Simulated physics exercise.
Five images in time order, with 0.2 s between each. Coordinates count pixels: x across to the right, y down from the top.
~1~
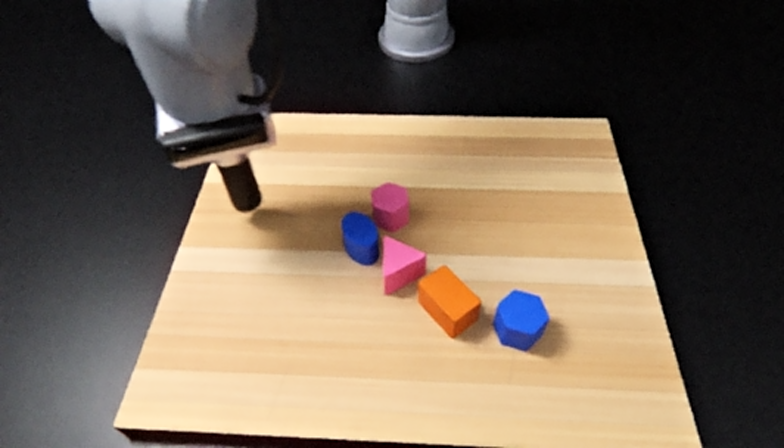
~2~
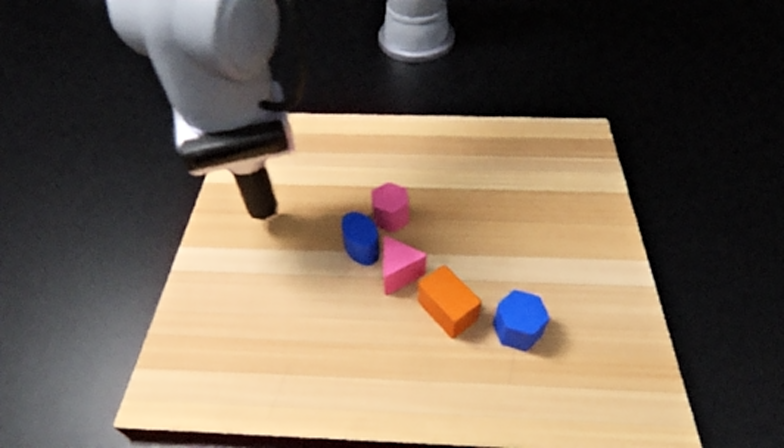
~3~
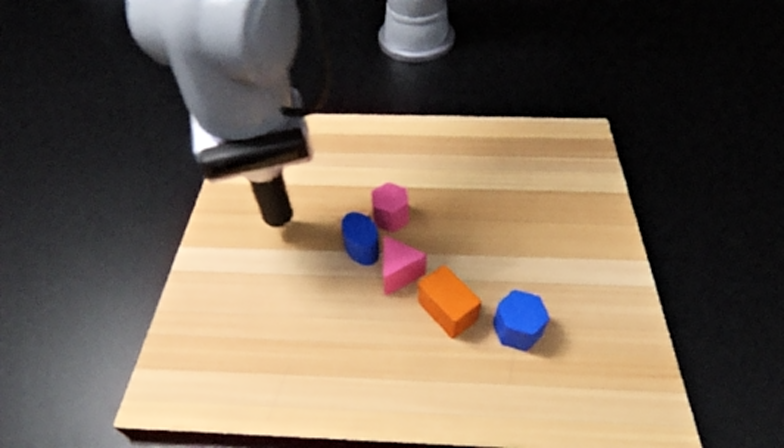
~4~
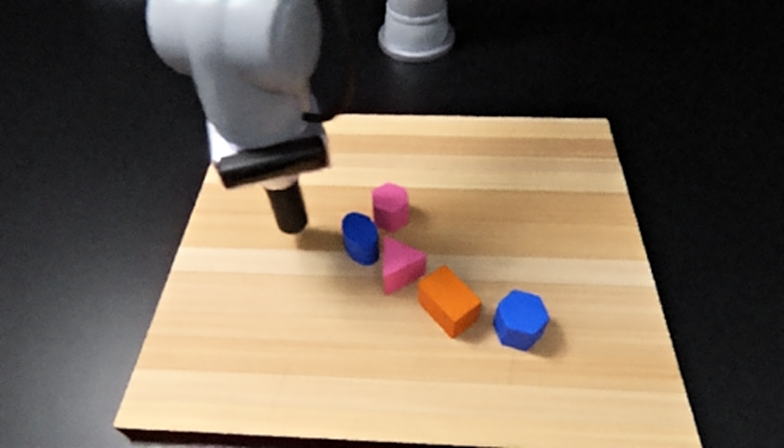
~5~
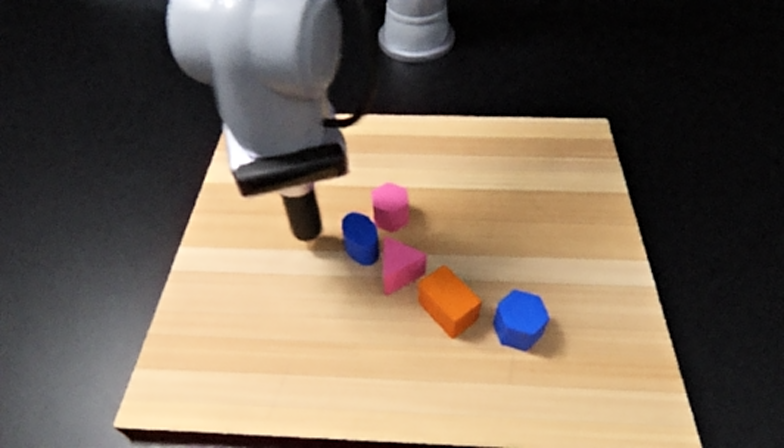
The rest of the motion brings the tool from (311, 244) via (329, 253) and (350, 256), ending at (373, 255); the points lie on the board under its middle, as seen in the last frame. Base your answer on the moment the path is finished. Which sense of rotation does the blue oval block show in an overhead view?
That block twists counter-clockwise.
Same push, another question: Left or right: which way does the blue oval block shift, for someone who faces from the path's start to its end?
Its shift is leftward.
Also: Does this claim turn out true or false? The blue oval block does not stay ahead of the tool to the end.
False.
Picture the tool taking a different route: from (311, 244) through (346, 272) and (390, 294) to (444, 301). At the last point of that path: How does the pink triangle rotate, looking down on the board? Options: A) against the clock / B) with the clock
The one that fits is A, against the clock.
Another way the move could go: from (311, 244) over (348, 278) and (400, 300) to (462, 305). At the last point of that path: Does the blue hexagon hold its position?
Final answer: No.
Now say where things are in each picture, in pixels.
In the first picture, lower end of the tool (248, 201), tops of blocks, blue oval block (359, 228), pink hexagon (390, 197), pink triangle (398, 255), orange oblong (450, 292).
In the second picture, tool (263, 208), blocks as before.
In the third picture, tool (278, 215), blocks as before.
In the fourth picture, tool (293, 222), blocks as before.
In the fifth picture, tool (308, 229), blue oval block (359, 228), pink hexagon (390, 197), pink triangle (398, 255), orange oblong (450, 292).
On the path given first. Halfway along, tool (337, 241); blue oval block (369, 228).
At the end, tool (371, 240); blue oval block (402, 223), turned 20° anticlockwise; pink hexagon (394, 195), turned 20° anticlockwise; pink triangle (413, 254), turned 60° clockwise; orange oblong not moved.
